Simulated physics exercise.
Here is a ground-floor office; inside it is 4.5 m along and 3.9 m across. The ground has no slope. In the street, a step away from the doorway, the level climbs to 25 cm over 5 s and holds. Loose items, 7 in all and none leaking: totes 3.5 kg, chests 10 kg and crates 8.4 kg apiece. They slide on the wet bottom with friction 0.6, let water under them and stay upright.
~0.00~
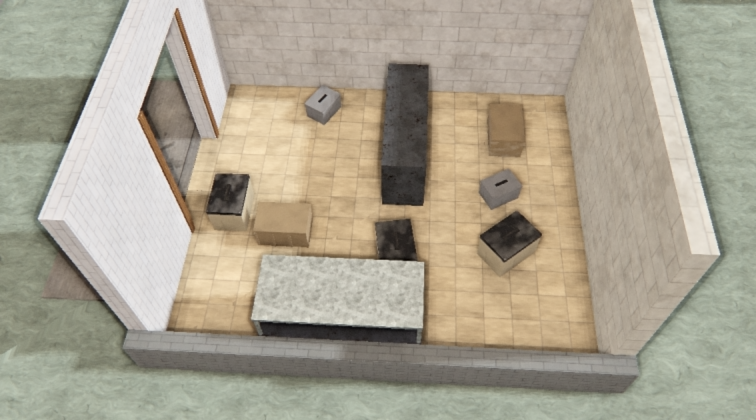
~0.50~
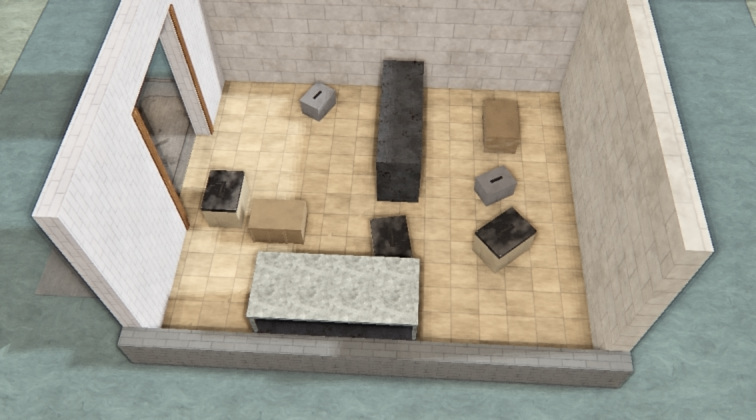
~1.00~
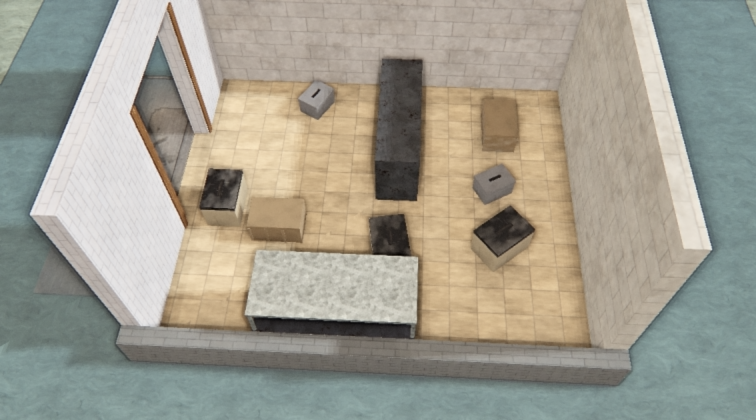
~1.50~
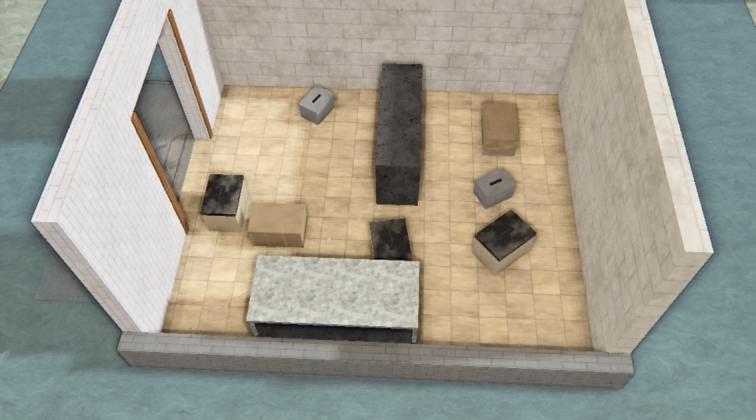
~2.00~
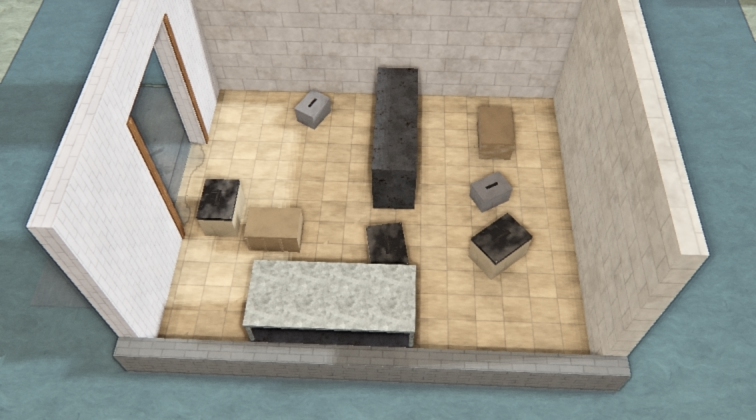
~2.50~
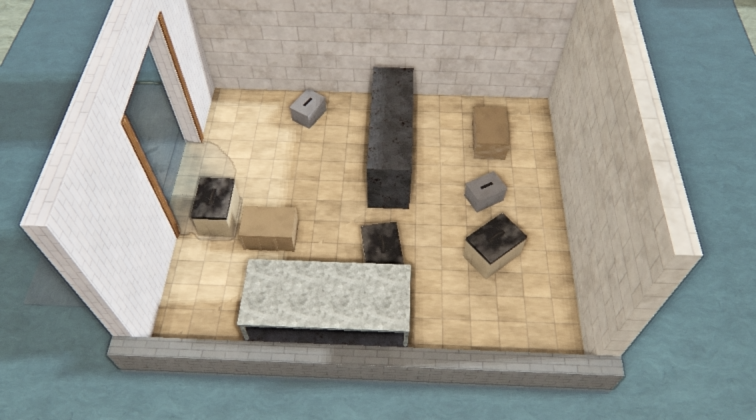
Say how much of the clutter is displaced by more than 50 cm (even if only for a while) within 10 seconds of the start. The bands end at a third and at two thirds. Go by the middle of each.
Share: Two thirds or more.
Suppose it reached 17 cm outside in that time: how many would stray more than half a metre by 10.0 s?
Then 4.
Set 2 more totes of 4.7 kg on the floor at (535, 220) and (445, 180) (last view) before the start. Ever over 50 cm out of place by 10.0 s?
In turn: Over, short of it.
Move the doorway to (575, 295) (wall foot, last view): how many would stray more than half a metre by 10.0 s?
Then 6.
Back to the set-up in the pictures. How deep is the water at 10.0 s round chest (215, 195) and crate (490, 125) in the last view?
About 10 and 6 cm.
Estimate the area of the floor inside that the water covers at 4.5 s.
About 6.0 m2.
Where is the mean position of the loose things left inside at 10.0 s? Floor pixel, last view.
Near (480, 216).
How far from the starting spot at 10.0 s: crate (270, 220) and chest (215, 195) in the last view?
In turn: 300 cm, 300 cm.
After 3.5 s 0 of 7 are over 50 cm from their spots; 0 afloat.
After 4.5 s 0 of 7 are over 50 cm from their spots; 0 afloat.
After 7.0 s 4 of 7 are over 50 cm from their spots; 3 afloat.
After 10.0 s 6 of 7 are over 50 cm from their spots, and 6 have been at some point; 7 afloat.
